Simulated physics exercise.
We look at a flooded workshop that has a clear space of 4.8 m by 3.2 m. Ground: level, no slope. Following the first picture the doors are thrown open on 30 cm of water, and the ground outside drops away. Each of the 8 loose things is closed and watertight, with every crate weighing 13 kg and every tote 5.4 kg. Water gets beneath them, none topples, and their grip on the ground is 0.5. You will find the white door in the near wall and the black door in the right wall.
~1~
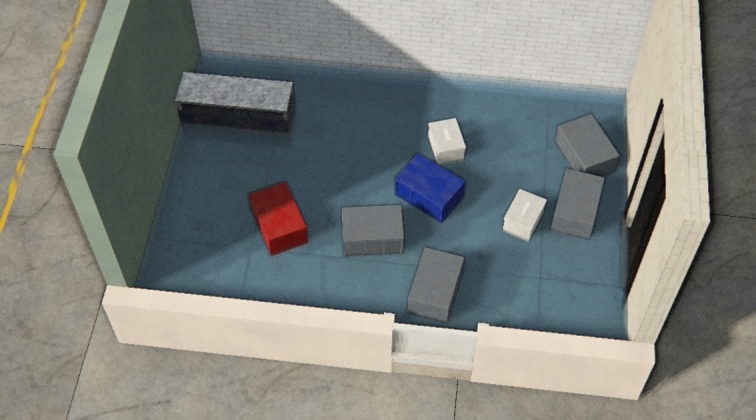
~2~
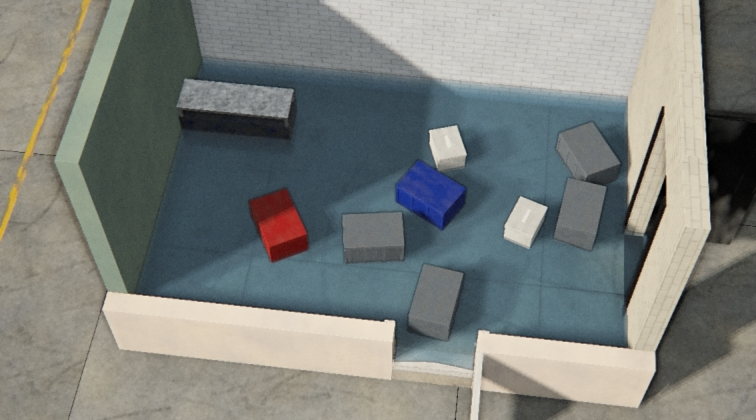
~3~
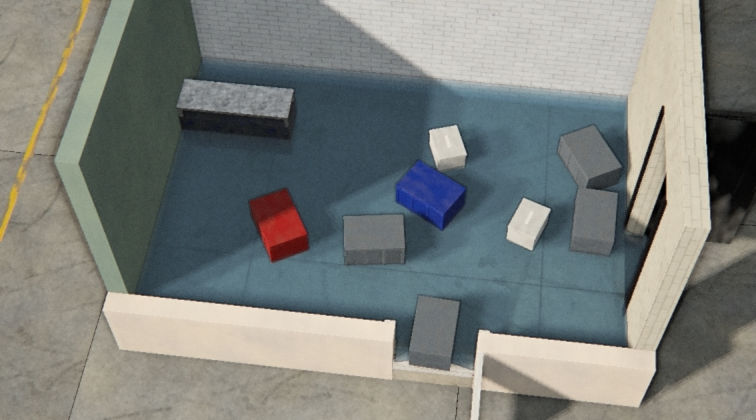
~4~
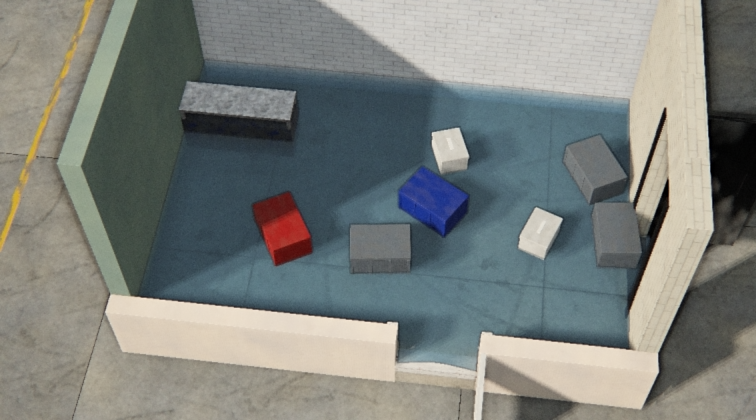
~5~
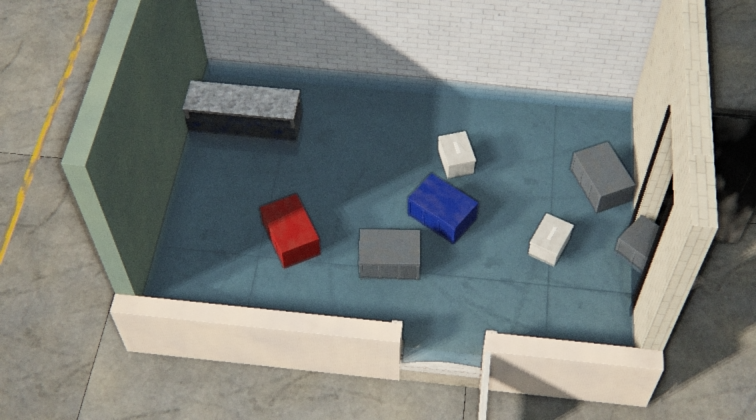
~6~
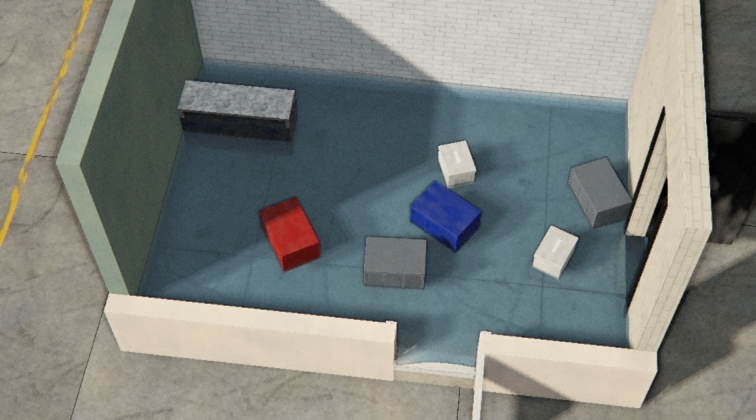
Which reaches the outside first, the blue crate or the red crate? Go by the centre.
The red one.
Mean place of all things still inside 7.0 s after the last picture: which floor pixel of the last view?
(560, 298).
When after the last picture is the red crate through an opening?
Roughly 6.5 s, I'd say.
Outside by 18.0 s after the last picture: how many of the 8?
Total: 8.
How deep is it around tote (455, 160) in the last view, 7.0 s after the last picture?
14 cm.
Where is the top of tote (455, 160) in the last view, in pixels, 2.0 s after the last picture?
Look about (501, 185).
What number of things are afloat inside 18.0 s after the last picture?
At that time, 0.
Then, 2.0 s after the last picture the blue crate is near (496, 244), 0.9 m from its start, afloat; the red crate is near (334, 246), 0.6 m from its start, afloat; 5 of 8 are out; 3 afloat.
Then, 7.0 s after the last picture the blue crate is near (551, 299), 1.7 m from its start, afloat; the red crate has gone out (6.4 s after the last picture); 6 of 8 are out; 2 afloat.
Then, 14.0 s after the last picture the blue crate has gone out (13.0 s after the last picture); the red crate has gone out (6.4 s after the last picture); 8 of 8 are out; 0 afloat.
Then, 18.0 s after the last picture the blue crate has gone out (13.0 s after the last picture); the red crate has gone out (6.4 s after the last picture); 8 of 8 are out; 0 afloat.
